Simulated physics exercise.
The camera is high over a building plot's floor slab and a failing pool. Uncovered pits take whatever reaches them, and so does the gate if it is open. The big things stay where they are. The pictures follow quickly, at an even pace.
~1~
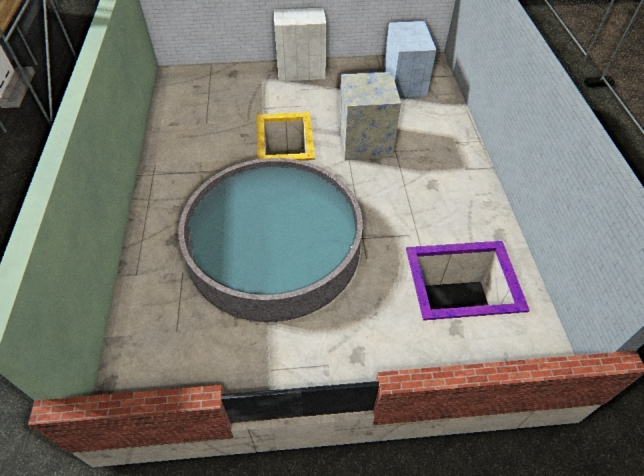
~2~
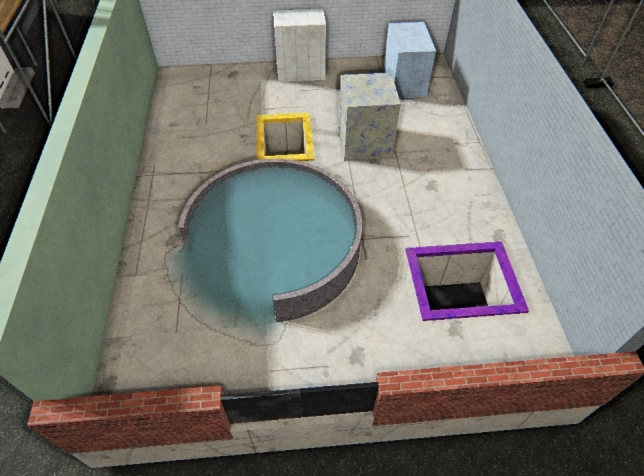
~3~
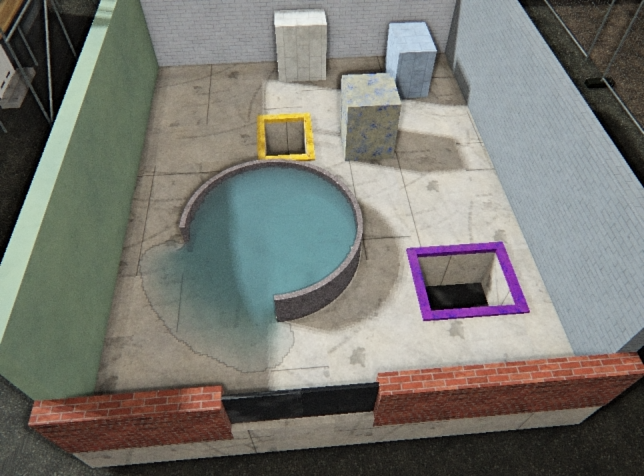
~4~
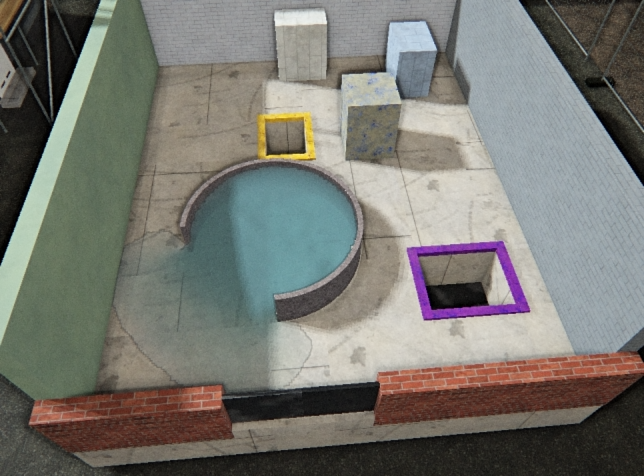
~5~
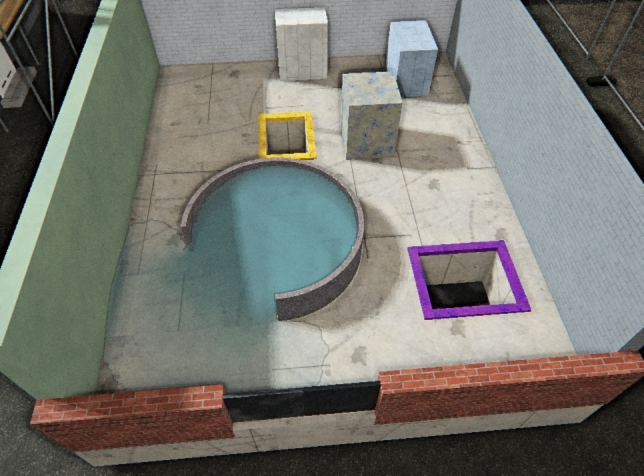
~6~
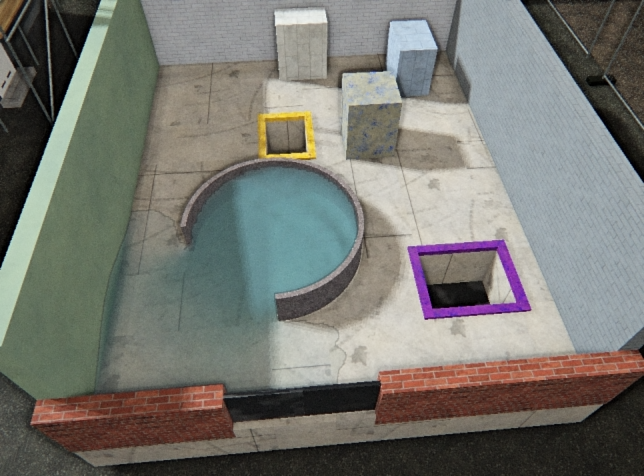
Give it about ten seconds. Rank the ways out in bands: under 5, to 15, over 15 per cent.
One by one: The gate takes not even 5 %; the yellow pit takes not even 5 %; the purple pit takes between 5 and 15 %.
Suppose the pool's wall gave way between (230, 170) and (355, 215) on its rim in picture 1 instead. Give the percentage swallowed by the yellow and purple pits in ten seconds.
Roughly, in per cent: Yellow 20, purple 2.
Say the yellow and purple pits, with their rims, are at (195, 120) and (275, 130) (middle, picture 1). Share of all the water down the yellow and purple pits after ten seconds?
In per cent: Yellow 6, purple 2.
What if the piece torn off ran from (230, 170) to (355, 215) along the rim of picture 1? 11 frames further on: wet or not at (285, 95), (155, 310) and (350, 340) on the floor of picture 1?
As listed: Wet, clear, clear.
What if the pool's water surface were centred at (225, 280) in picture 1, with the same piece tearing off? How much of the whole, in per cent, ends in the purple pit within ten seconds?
Parts in a hundred: Purple 2.
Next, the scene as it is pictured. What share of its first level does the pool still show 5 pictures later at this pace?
Some 62 per cent.
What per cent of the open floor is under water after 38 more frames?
About 70 per cent.
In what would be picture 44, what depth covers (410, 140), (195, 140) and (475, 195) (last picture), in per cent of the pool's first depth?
Roughly 0, 6 and 4 per cent, in turn.
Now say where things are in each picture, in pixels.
Still water in the pool at (272, 225), in the first picture.
Water pours out at (212, 293) and has run to (173, 253), in the second picture.
The front is at (153, 255), out from the gap at (213, 295), in the third picture.
The front is at (123, 257), out from the gap at (213, 295), in the fourth picture.
The front is at (127, 236), out from the gap at (214, 295), in the fifth picture.
The front is at (131, 220), out from the gap at (215, 295), in the sixth picture.
A moment on, water covers 15 % of the floor; the gate 0 %, the yellow pit 0 %, the purple pit 0 %.
Next, water covers 25 % of the floor; the gate 0 %, the yellow pit 0 %, the purple pit 0 %.
Then, water covers 45 % of the floor; the gate 0 %, the yellow pit 0 %, the purple pit 1 %.
Later, water covers 70 % of the floor; the gate 0 %, the yellow pit 0 %, the purple pit 5 %.
In the end, water covers 95 % of the floor; the gate 0 %, the yellow pit 0 %, the purple pit 8 %.
